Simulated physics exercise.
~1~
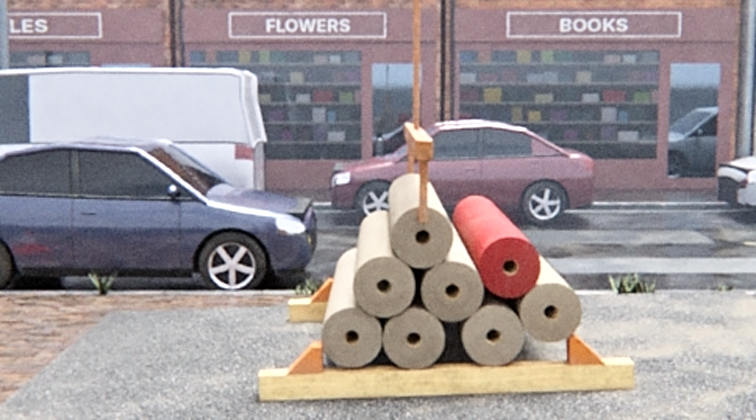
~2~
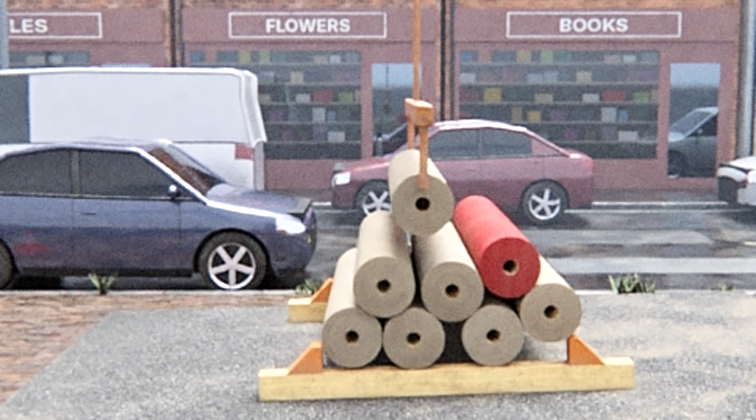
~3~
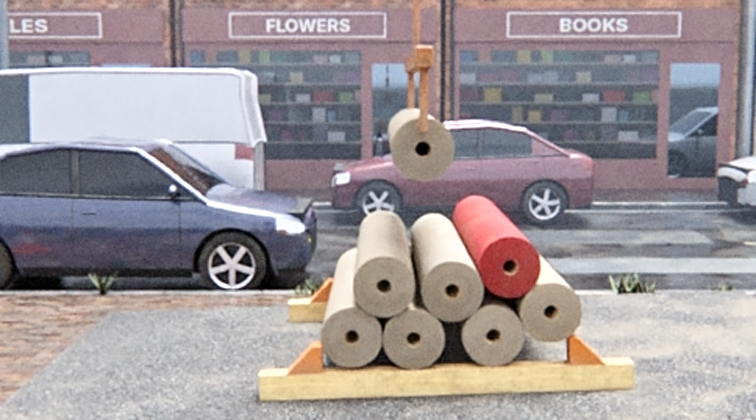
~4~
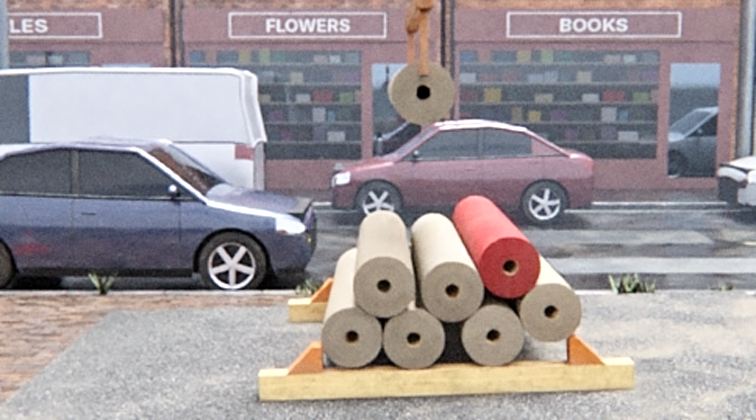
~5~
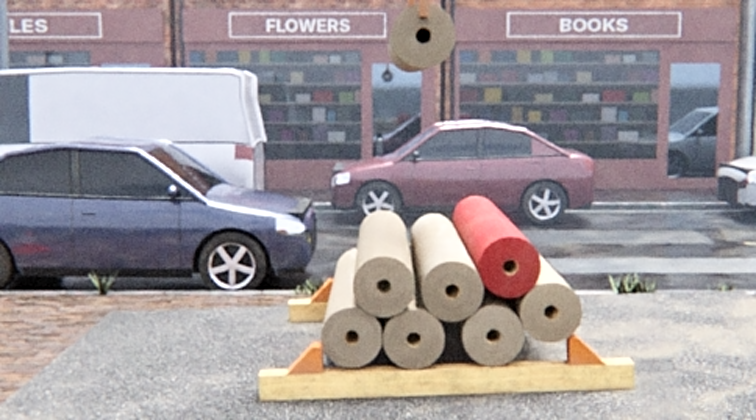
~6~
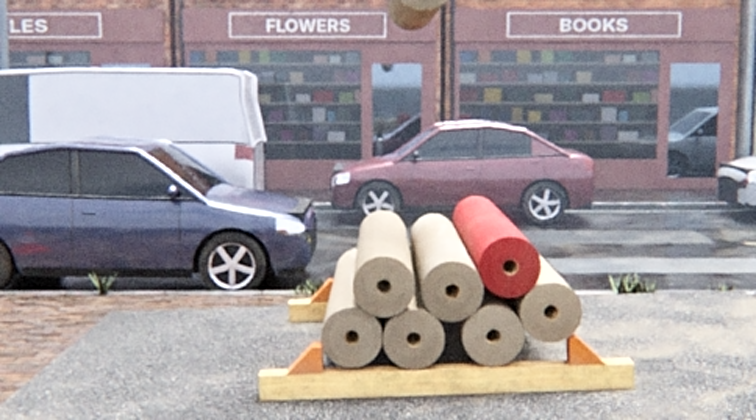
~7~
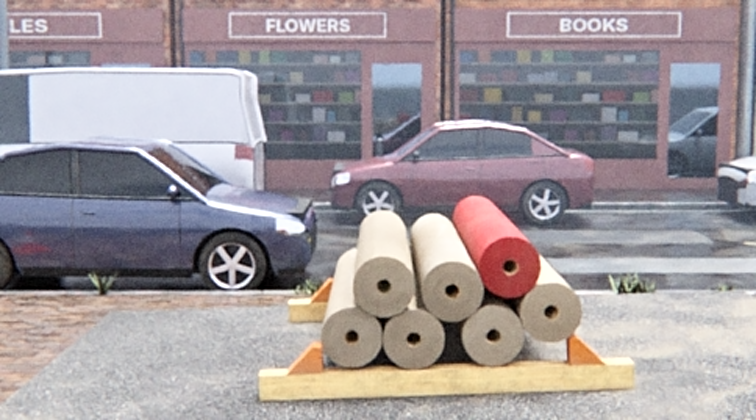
An orange lifting beam raises the top roll out of view, leaving the stack below still.
